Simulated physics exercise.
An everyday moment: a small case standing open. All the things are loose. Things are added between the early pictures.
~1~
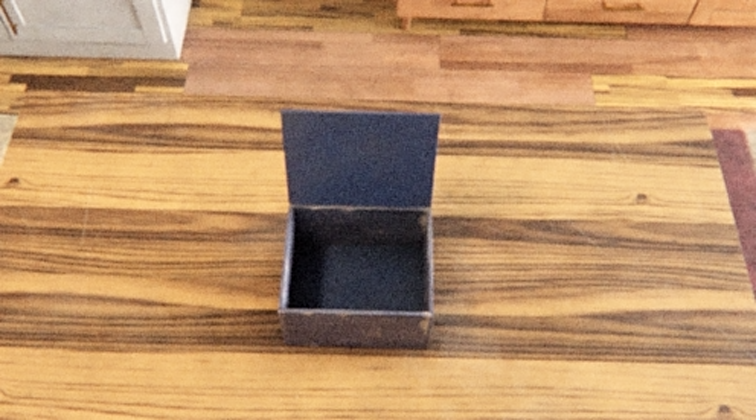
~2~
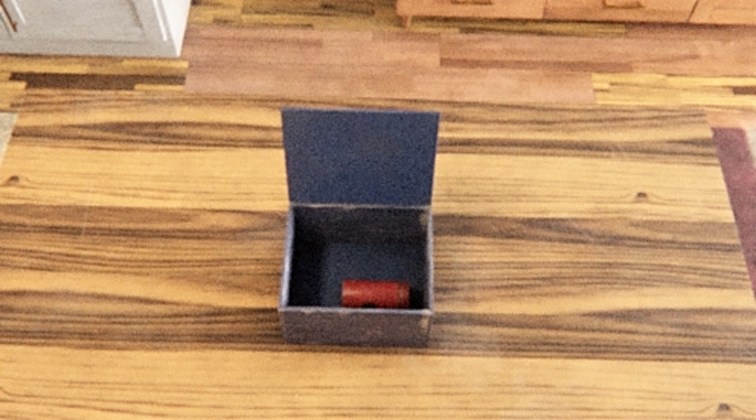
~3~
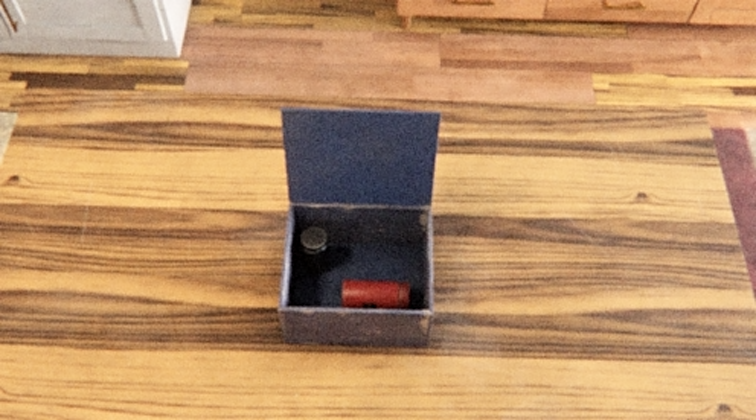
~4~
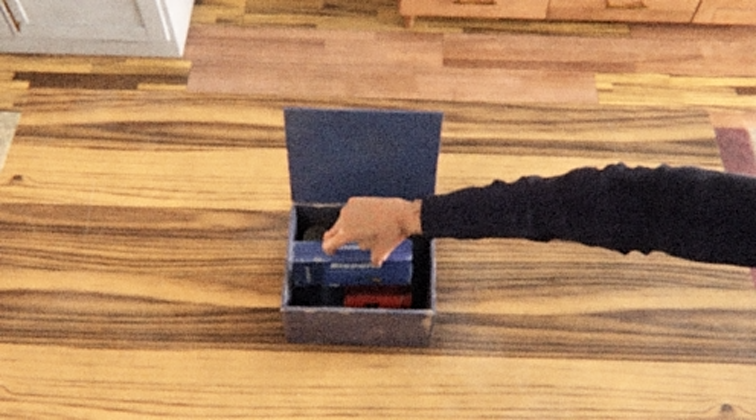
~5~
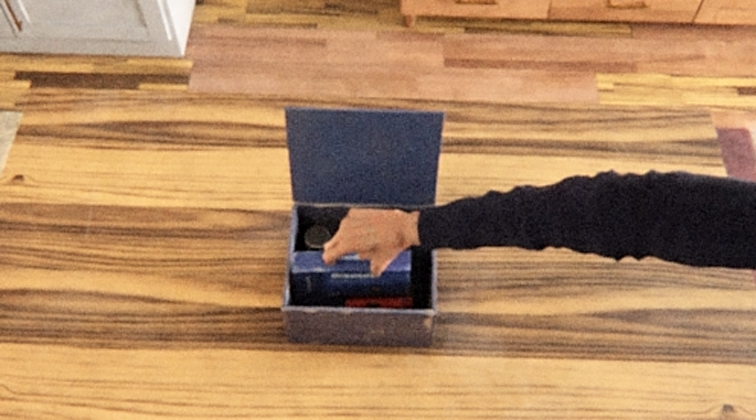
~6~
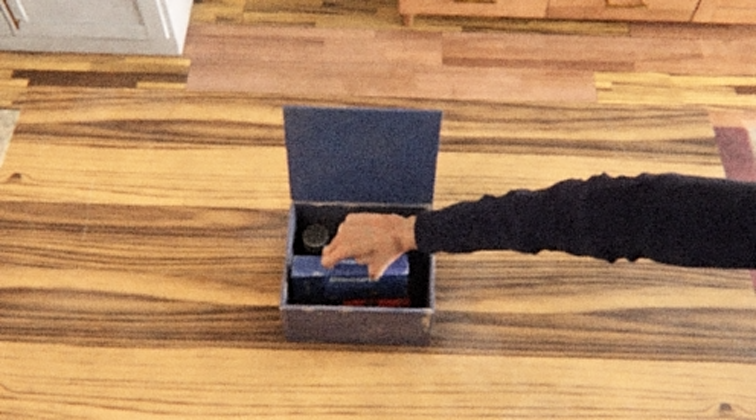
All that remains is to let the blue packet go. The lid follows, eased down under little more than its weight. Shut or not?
Here the lid closes.
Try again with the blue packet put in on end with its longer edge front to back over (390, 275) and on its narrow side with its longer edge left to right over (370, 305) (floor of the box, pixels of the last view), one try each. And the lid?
In the first case it is held up; in the second case it sits on the rim.
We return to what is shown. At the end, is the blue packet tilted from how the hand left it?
The blue packet ends up tilted.
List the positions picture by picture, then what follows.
The last thing is not in view yet, in the first frame.
The last thing is not in view yet; red shaker (376, 295), in the second frame.
The last thing is not in view yet; red shaker (376, 296), in the third frame.
Coming down; blue packet (353, 263); red shaker (378, 295), in the fourth frame.
Coming down; blue packet (352, 273), in the fifth frame.
In place under the hand; blue packet (350, 277), in the sixth frame.
Then, 0.70 s past the last view, blue packet on its side near (349, 308); red shaker displaced about its own width.
Then, 1.50 s past the last view, lid 65° above the rim; blue packet on its side near (349, 308); red shaker displaced well along.
Then, 1.90 s past the last view, lid 26° above the rim; blue packet on its side near (349, 308); red shaker displaced well along.
Finally, lid shut; down or leaning hard in the box, blue packet; moved from the start, red shaker; black shaker still in place. Final places as the last picture's camera would see them, blue packet near (349, 308).
